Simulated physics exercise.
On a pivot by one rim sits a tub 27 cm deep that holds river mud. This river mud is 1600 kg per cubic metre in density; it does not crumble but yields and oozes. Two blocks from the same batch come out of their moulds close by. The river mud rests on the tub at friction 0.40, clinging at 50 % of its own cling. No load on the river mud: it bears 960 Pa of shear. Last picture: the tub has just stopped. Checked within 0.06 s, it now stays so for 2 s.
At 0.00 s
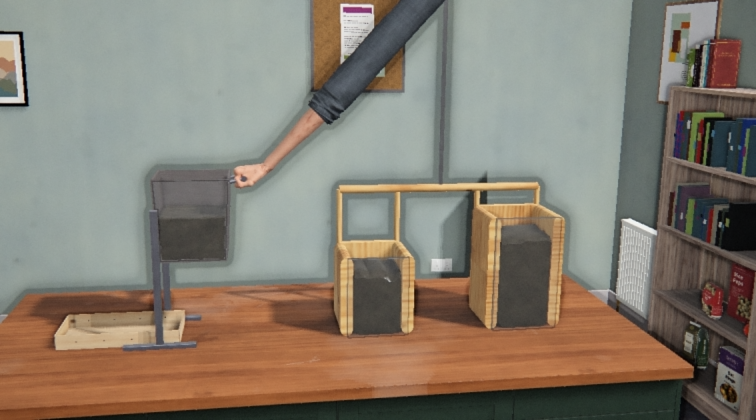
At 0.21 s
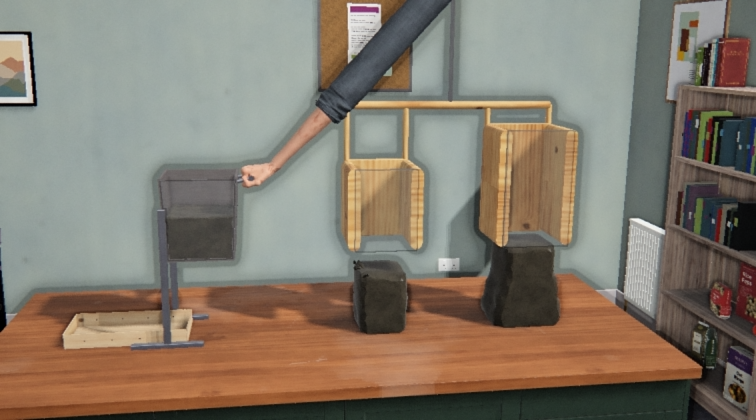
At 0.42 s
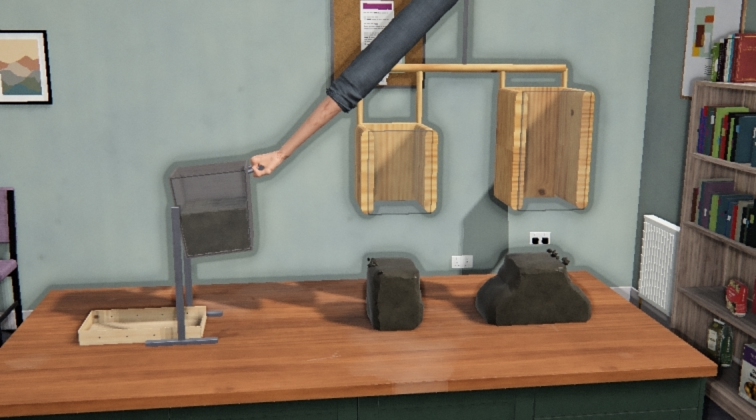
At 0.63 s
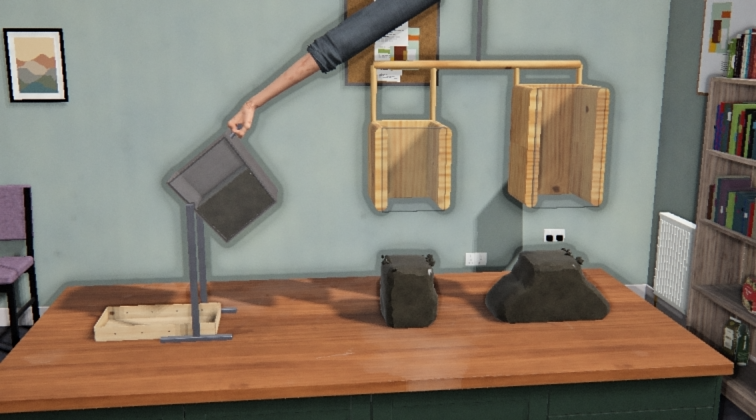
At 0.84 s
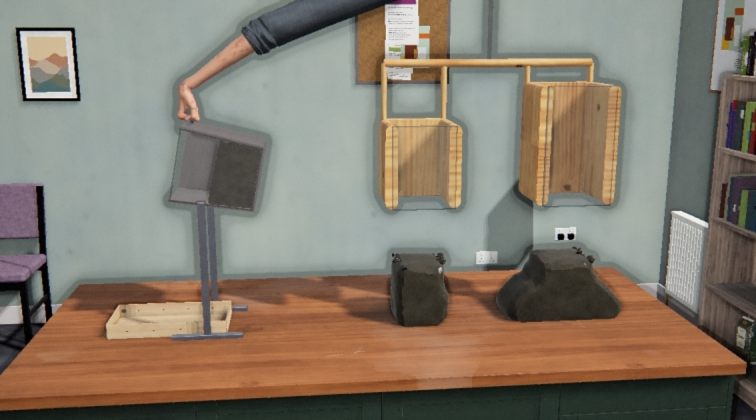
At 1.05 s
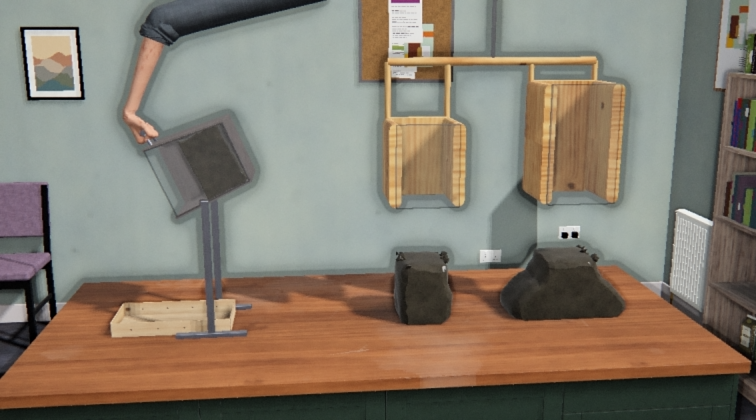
In a room with a wooden-topped counter, two wooden moulds rise off dark blocks, the right one slumping wide and low while the smaller keeps its shape, and a hand tilts a clear tub of dark mud leftward past its side.
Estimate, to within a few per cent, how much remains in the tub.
Roughly 0 per cent remains in the tub.
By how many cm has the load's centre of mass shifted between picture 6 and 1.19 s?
Some 8 cm.
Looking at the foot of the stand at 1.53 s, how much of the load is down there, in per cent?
Some 0 % has got all the way down.
After 1.19 s, the tub is at 113 degrees and holds 100 %.
After 1.36 s, the tub is at 113 degrees and holds 41 %.
After 1.53 s, the tub is at 113 degrees and holds 0 %.
After 1.70 s, the tub is at 113 degrees and holds 0 %.
After 3.05 s, the tub is at 113 degrees and holds 0 %.
